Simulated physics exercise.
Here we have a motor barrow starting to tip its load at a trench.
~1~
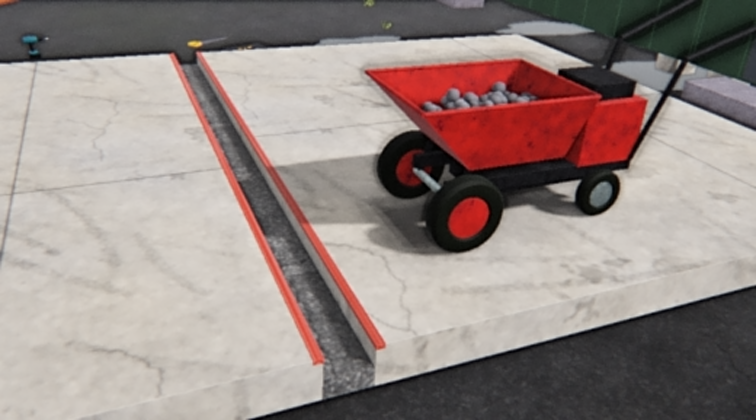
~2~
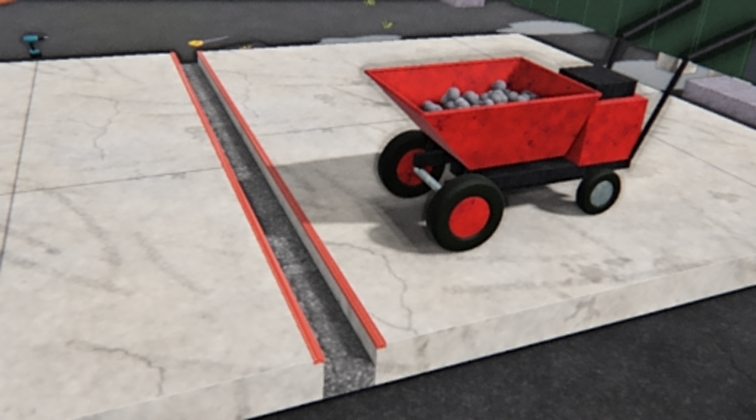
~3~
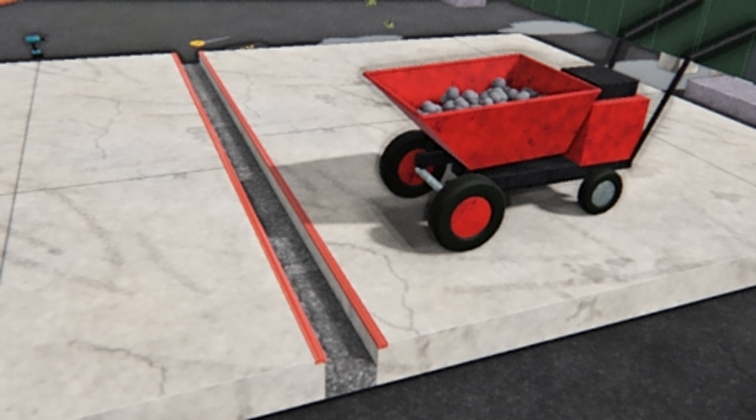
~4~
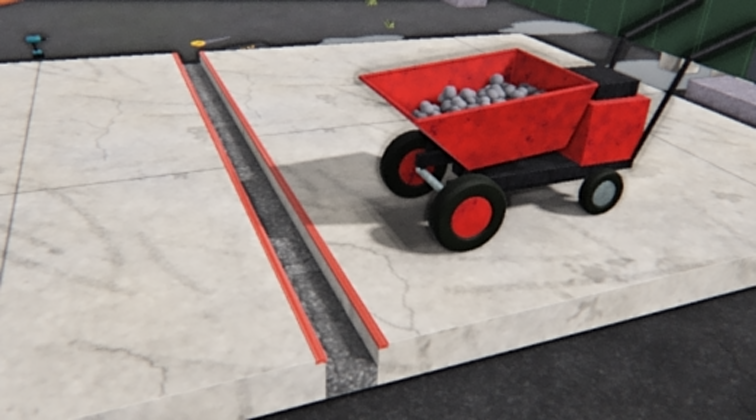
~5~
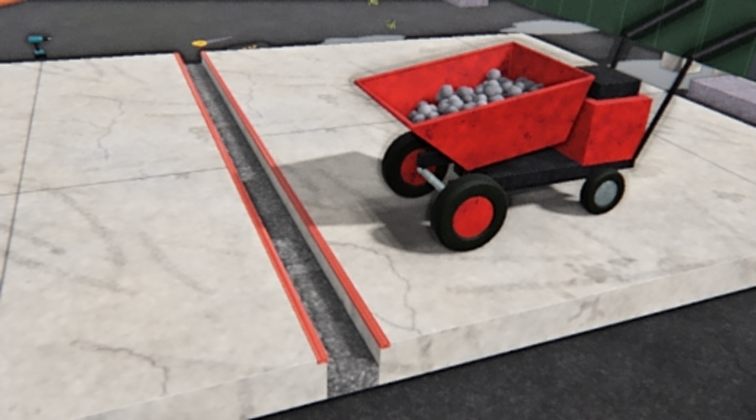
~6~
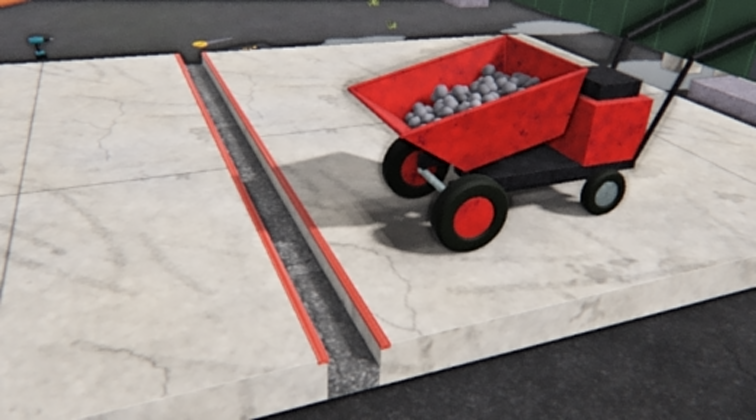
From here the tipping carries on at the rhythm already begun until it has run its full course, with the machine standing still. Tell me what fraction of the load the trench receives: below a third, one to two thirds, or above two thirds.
The trench receives one to two thirds.
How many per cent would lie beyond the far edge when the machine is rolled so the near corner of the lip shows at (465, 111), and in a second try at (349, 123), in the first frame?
First try: Some 0 %; second try: 70 %.
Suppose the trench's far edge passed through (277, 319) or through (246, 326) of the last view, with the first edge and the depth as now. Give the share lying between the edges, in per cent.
70 %, then 80 %.
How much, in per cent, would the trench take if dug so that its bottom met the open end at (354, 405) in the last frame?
Estimate: Approx. 80 %.
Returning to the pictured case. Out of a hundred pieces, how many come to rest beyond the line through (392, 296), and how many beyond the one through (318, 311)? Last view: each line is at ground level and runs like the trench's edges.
Near 70 % and near 30 %, in that order.
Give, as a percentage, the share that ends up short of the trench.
That share is about 5 percent.
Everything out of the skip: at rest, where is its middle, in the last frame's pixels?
Resting centre, last frame: Roughly (293, 246).
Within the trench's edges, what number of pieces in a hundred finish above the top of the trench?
My figure is near 30 per cent.
Soon after the last picture, skip tipped steeply; all in the skip.
A little later, skip tipped right over; most in the skip; a stray few short of the trench; about a quarter in or heaped over the trench.
Later still, skip tipped right over; about a quarter in the skip; a small part short of the trench; about half in or heaped over the trench; a small part beyond it.
At rest, skip tipped right over; about a quarter in the skip; a small part short of the trench; about half in or heaped over the trench; a small part beyond it.
